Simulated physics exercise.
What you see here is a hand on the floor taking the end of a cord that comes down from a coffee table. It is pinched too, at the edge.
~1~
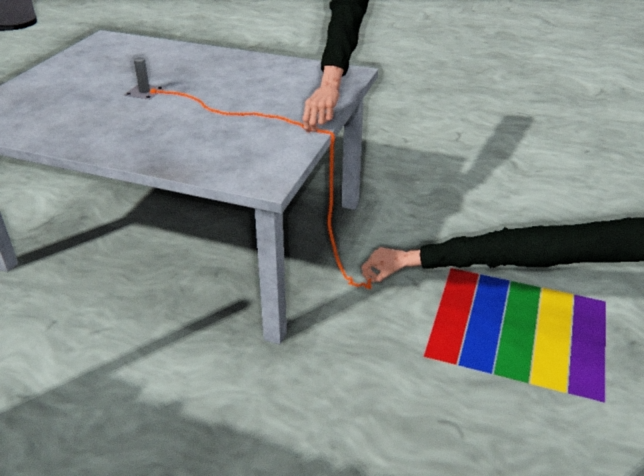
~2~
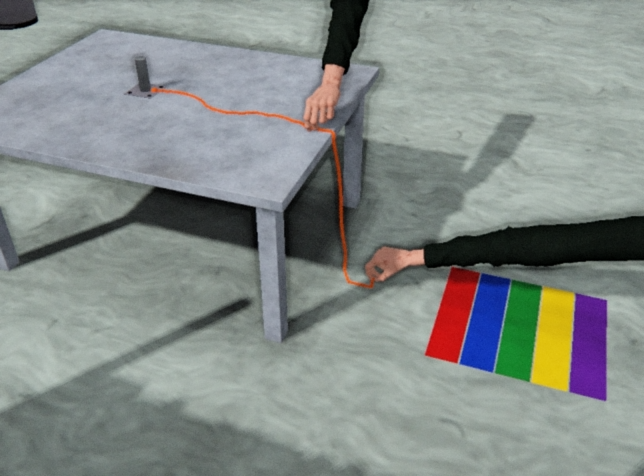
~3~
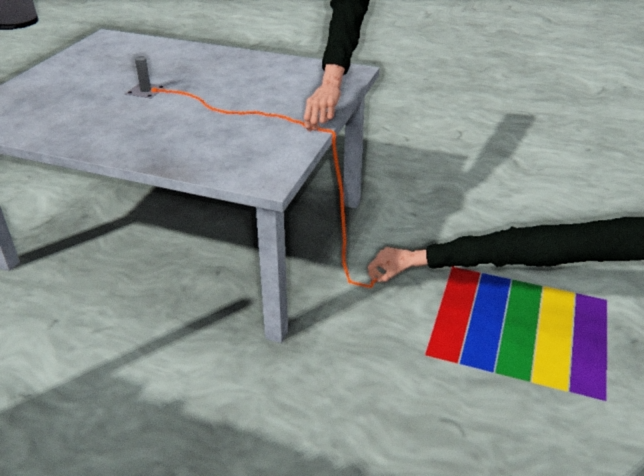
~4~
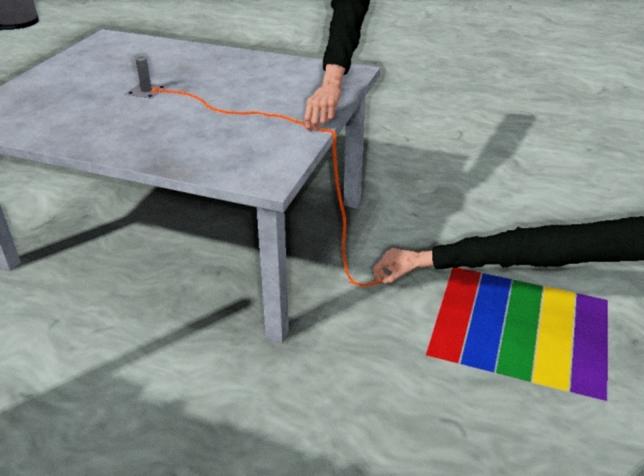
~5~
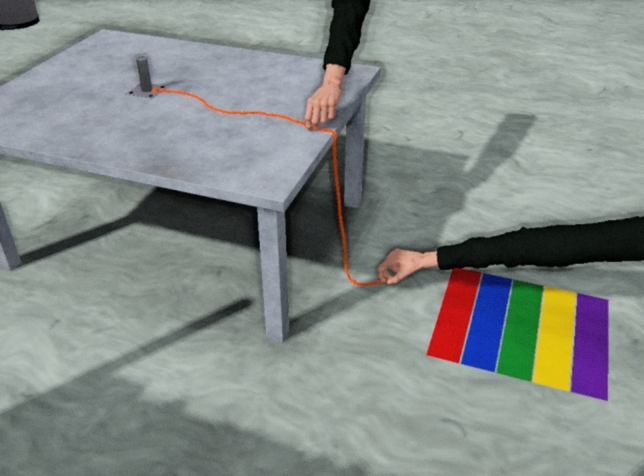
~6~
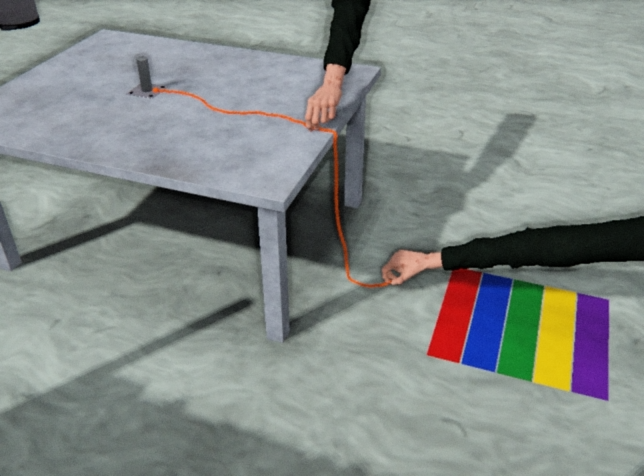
An orange cord runs across a grey coffee table and hangs over its right edge to a pale, streaked floor, seen from above at an angle. One dark-sleeved hand pinches it at the edge, another holds its end beside red, blue, green, yellow and purple stripes. The lower hand inches right with the end, the hanging part shifts slightly, and the upper hand and camera stay still.
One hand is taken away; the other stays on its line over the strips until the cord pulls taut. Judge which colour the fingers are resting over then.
The blue strip.
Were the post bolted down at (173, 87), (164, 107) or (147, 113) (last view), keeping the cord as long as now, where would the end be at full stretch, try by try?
First (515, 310), then (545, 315), then (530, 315).
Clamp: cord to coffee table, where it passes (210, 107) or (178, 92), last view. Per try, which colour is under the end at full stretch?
Colour per try: Blue / blue.
A little later, end near (436, 292); short of the strips.
Next, end near (473, 300); over red.
When it is tight, end near (495, 305); over blue. Over blue.
